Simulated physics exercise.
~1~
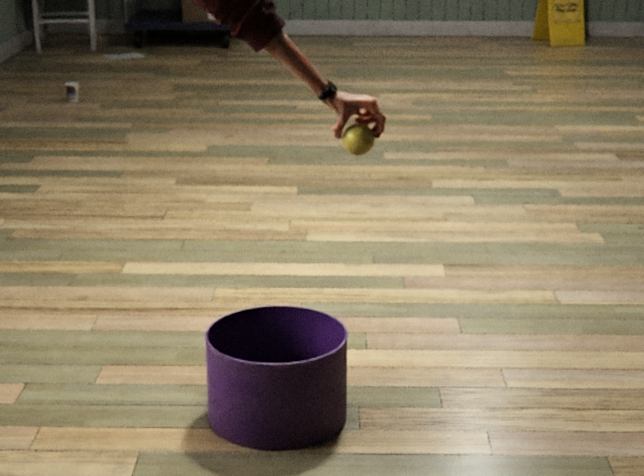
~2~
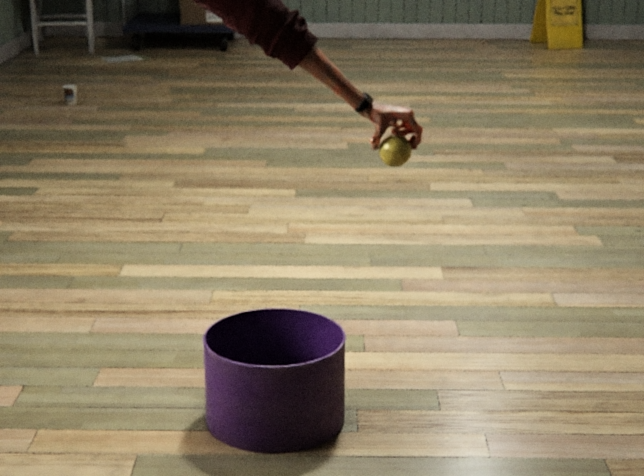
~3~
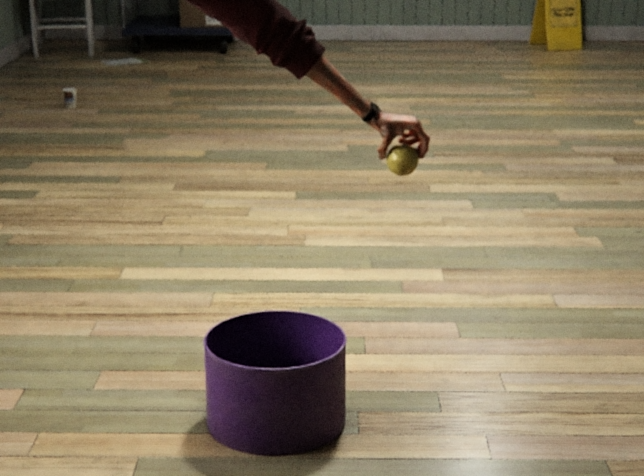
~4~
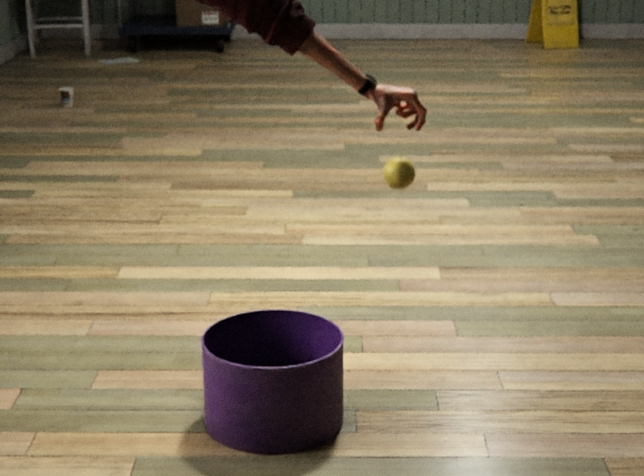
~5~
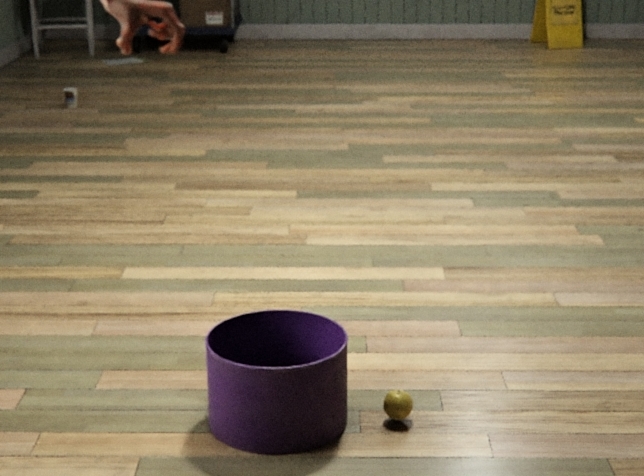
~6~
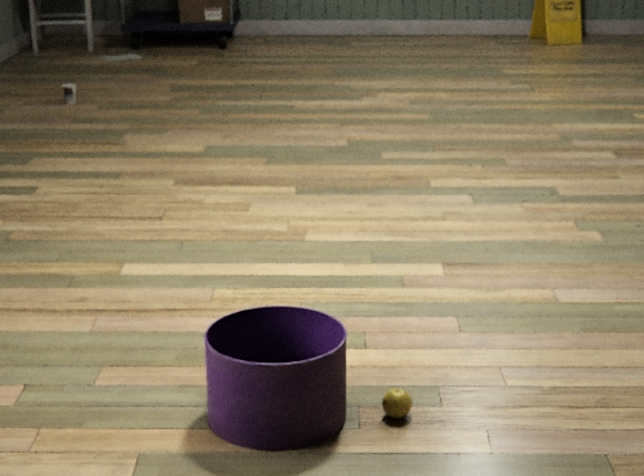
A hand moving a yellow apple rightward and releasing it, the apple dropping to the floor just right of a purple bin.
